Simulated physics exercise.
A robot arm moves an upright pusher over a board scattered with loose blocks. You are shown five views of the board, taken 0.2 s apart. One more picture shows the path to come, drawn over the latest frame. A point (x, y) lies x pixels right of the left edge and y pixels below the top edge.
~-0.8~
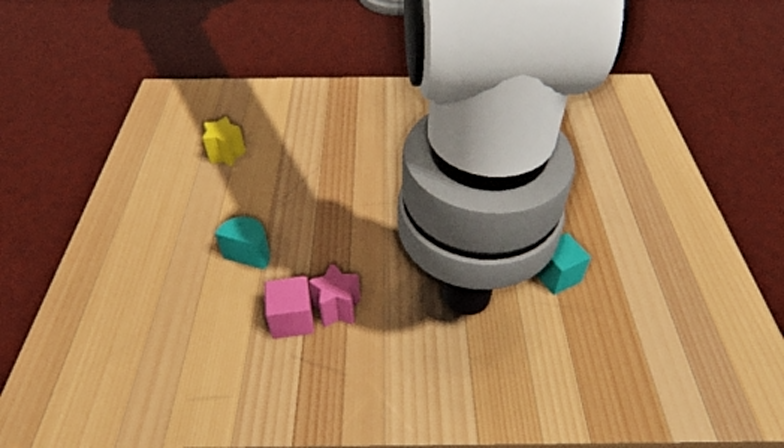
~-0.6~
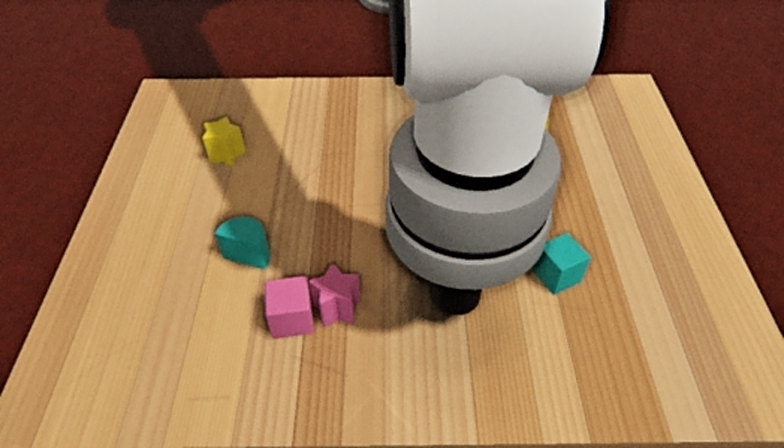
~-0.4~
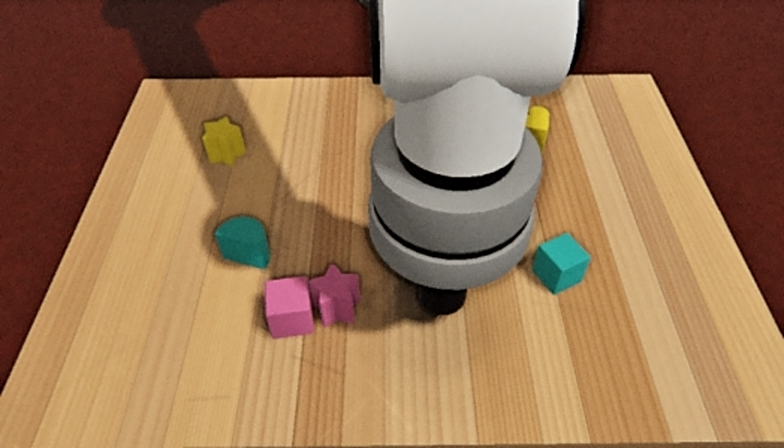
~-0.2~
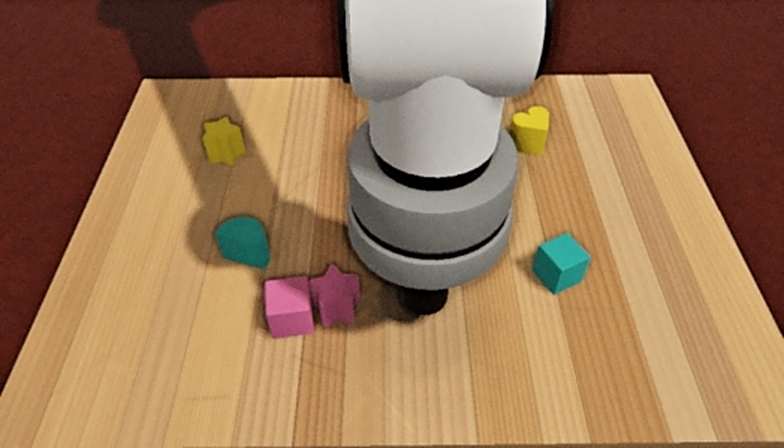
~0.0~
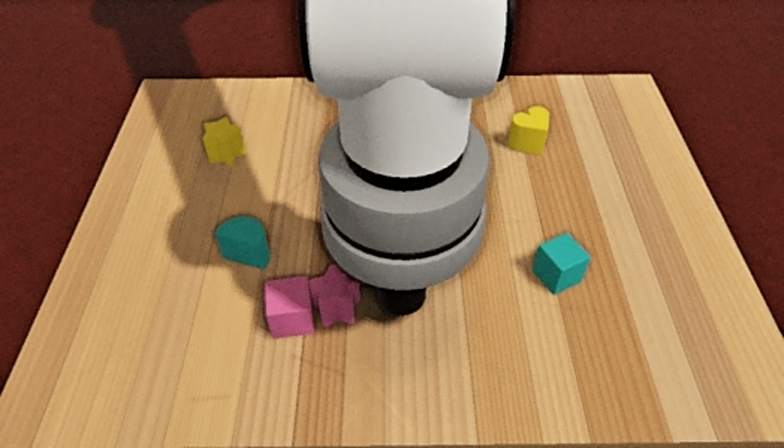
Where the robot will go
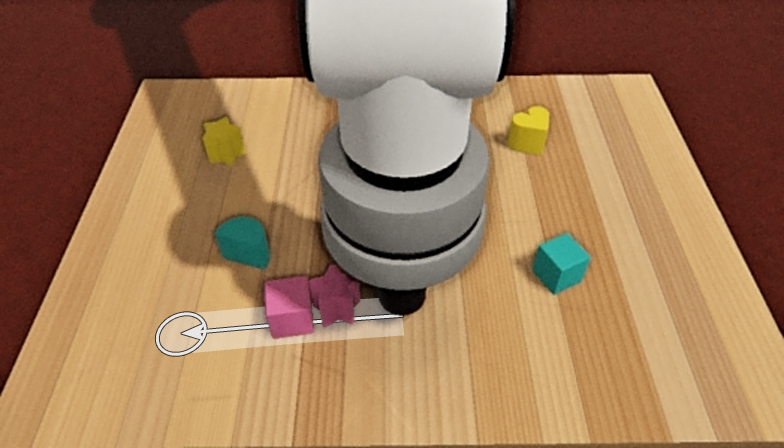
Robot arm sliding its black-tipped pusher left across a wooden board toward a pink star block, the scattered blocks staying still.
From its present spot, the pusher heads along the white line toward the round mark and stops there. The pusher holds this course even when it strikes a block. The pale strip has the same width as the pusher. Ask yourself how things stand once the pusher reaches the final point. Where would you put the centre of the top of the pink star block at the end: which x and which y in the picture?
Final place: (147, 285).
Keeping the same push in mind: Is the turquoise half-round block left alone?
Short answer: Yes.
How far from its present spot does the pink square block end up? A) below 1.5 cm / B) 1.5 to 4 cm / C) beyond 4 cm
(C)
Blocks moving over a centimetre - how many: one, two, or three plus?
Total moved: Two.
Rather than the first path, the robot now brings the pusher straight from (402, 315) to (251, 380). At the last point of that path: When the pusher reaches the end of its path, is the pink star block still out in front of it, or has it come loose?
It will get left beside or behind the pusher.
Path on the board, from (402, 315) directly to (181, 334).
What follows on the original path. One third of the way, pusher (325, 303); pink square block (244, 295); pink star block (287, 283), turned 15° clockwise.
Two thirds of the way, pusher (249, 309); pink square block (169, 294); pink star block (214, 285), turned 20° clockwise.
At the end, pusher (173, 316); turquoise half-round block in place; pink square block (103, 286), turned 20° clockwise; pink star block (147, 285), turned 35° clockwise.
